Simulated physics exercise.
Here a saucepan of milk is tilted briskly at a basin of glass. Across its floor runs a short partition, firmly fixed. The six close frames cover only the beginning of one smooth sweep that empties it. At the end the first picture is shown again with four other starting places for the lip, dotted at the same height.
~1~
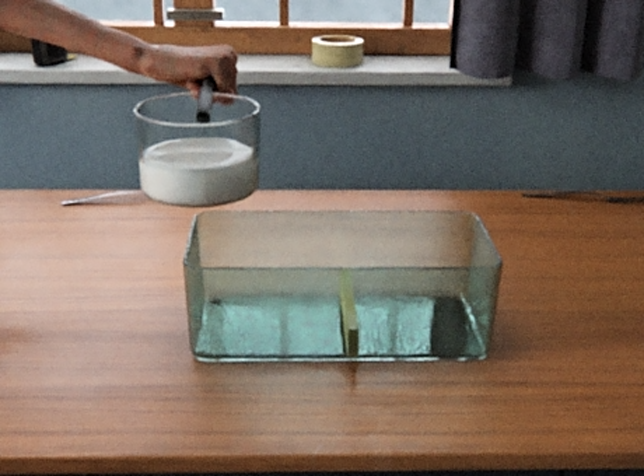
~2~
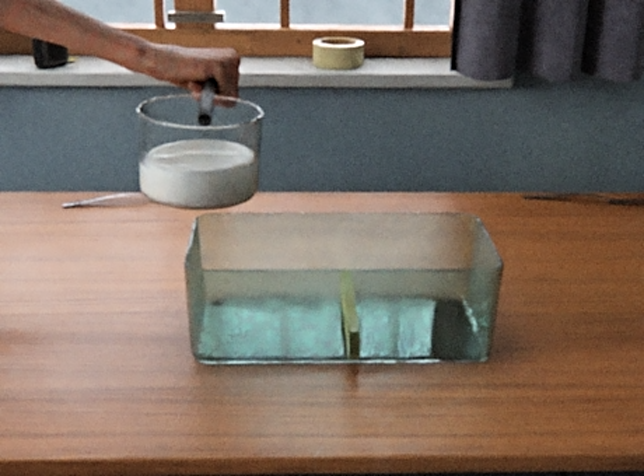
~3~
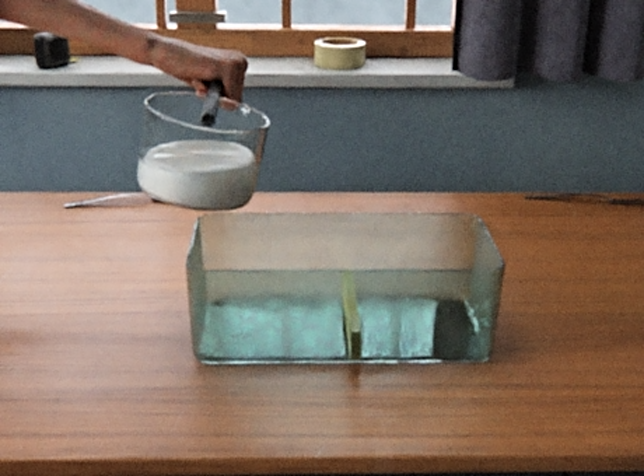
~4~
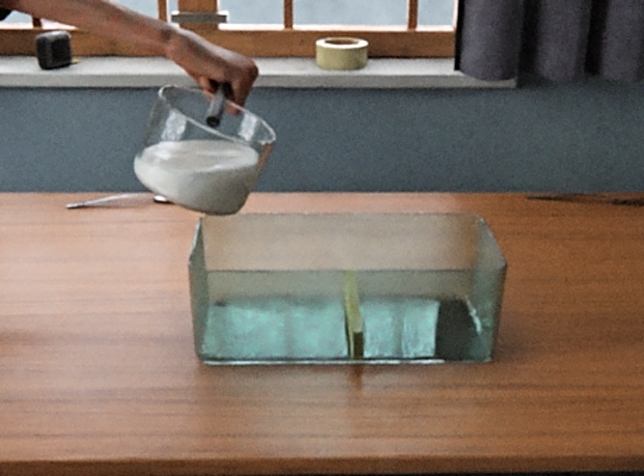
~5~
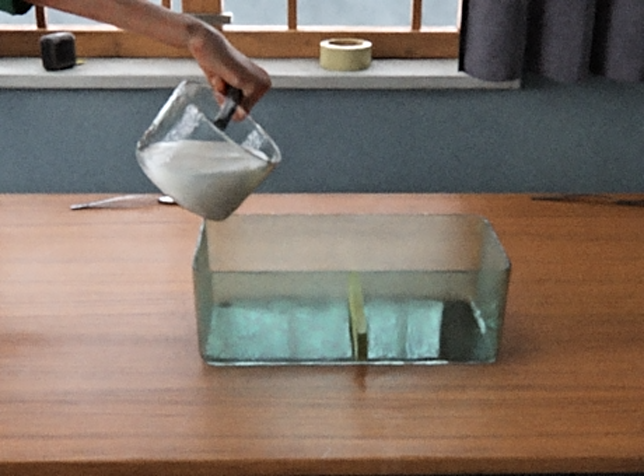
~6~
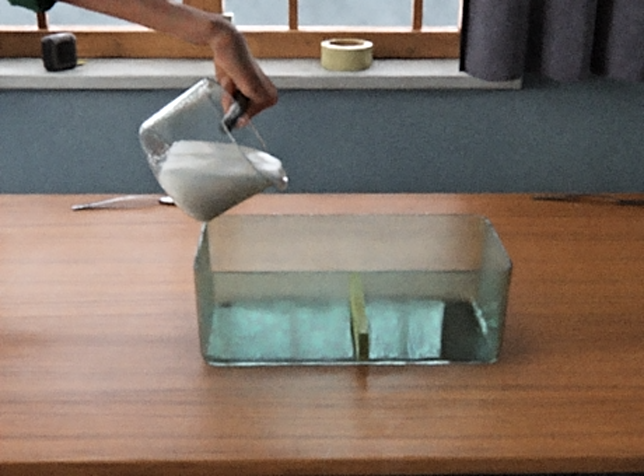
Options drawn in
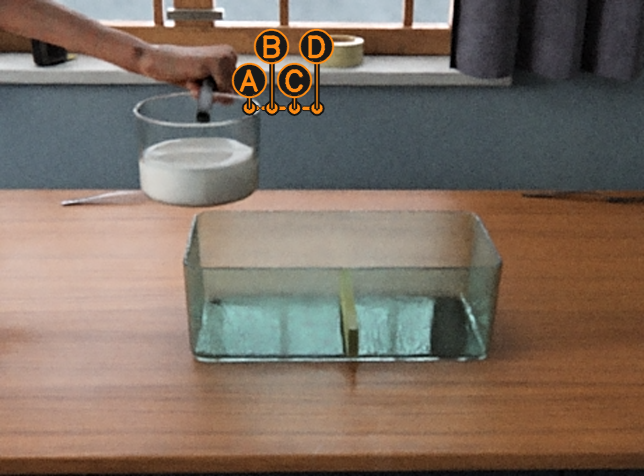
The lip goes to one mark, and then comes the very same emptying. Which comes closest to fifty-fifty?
Go for D.
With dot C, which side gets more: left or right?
The left side.
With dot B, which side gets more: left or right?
More ends on the left.
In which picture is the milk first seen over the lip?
Picture 6.
On the marked copy, A at (249, 108); B at (271, 108); C at (294, 108); D at (316, 108).
With A, about 94 % ends left of the wall and 5 % right of it.
With B, about 93 % ends left of the wall and 6 % right of it.
With C, about 82 % ends left of the wall and 18 % right of it.
With D, about 50 % ends left of the wall and 50 % right of it.
